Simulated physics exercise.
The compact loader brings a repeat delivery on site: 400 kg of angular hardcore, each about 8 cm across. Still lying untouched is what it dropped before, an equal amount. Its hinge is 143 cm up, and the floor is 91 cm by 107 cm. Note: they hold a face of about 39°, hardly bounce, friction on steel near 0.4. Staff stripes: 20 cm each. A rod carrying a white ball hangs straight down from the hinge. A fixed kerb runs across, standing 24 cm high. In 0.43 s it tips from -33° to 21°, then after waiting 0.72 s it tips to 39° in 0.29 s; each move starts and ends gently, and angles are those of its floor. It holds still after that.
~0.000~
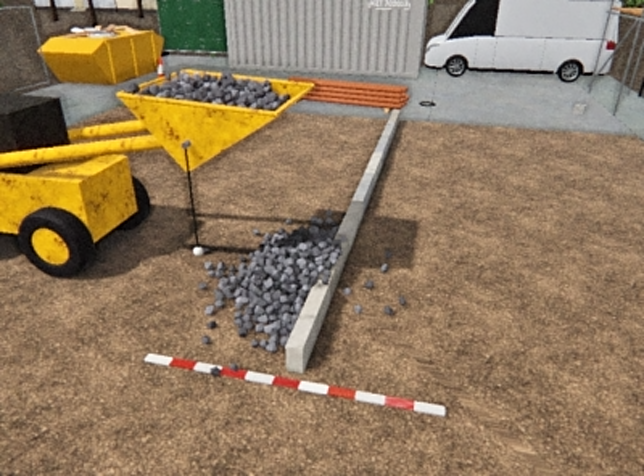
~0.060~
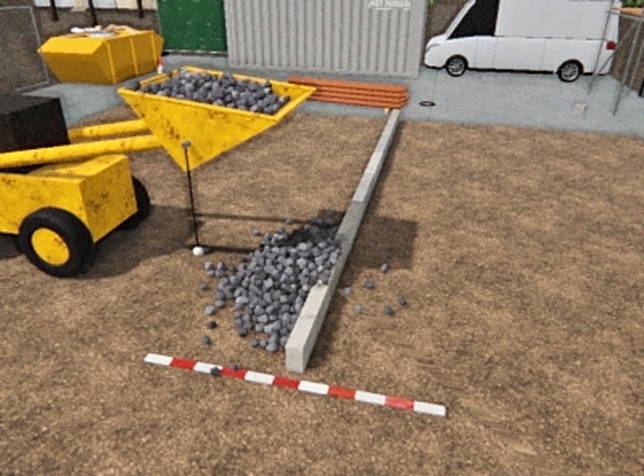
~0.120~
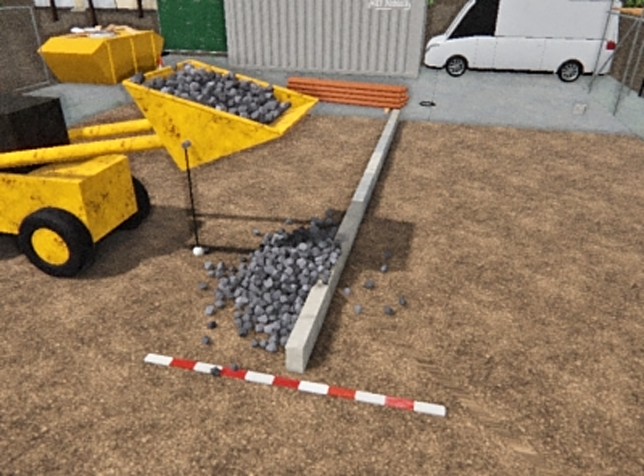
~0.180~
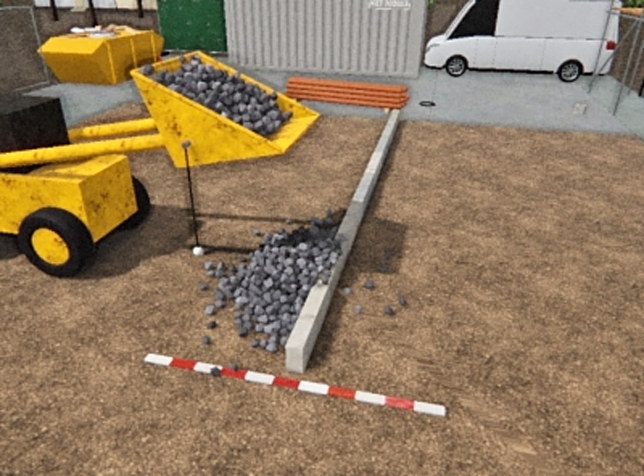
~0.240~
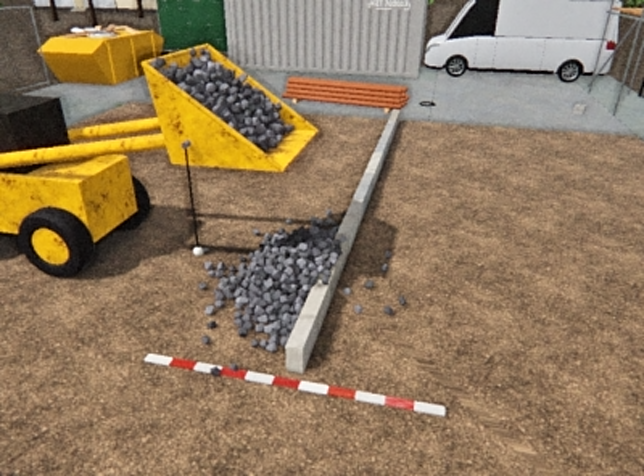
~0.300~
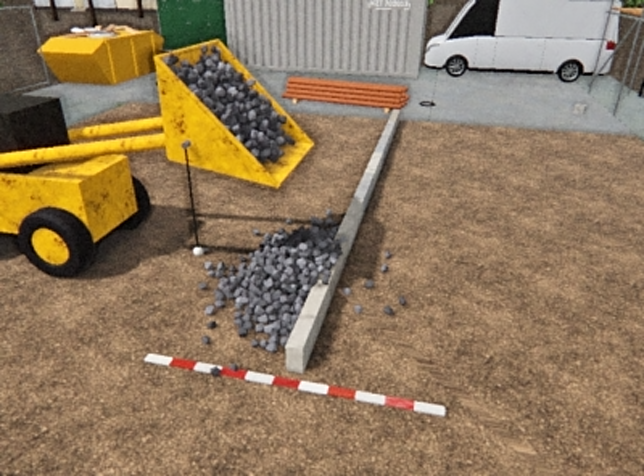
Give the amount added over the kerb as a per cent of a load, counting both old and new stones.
About 45 per cent of a load.
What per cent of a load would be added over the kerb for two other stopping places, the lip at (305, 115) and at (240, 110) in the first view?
Roughly 85 per cent, then 10 per cent.
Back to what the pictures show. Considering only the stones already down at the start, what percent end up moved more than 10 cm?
Close to 5 per cent.
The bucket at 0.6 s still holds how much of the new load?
Roughly 100 per cent is still inside.
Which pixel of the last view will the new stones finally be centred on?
Centre: Approx. (327, 267).
After 0.4 s the floor is at 20°; in per cent of one load, 100 in the bucket, 99 on this side of the kerb, 1 over the kerb; the foremost stones are at (372, 283).
After 0.6 s the floor is at 21°; in per cent of one load, 99 in the bucket, 100 on this side of the kerb, 1 over the kerb; the foremost stones are at (372, 283).
After 1.9 s the floor is at 39°; in per cent of one load, 10 in the bucket, 156 on this side of the kerb, 34 over the kerb; the foremost stones are at (471, 298).
After 4.6 s the floor is at 39°; in per cent of one load, 0 in the bucket, 154 on this side of the kerb, 46 over the kerb; the foremost stones are at (471, 298). Net gain over the kerb, 45.
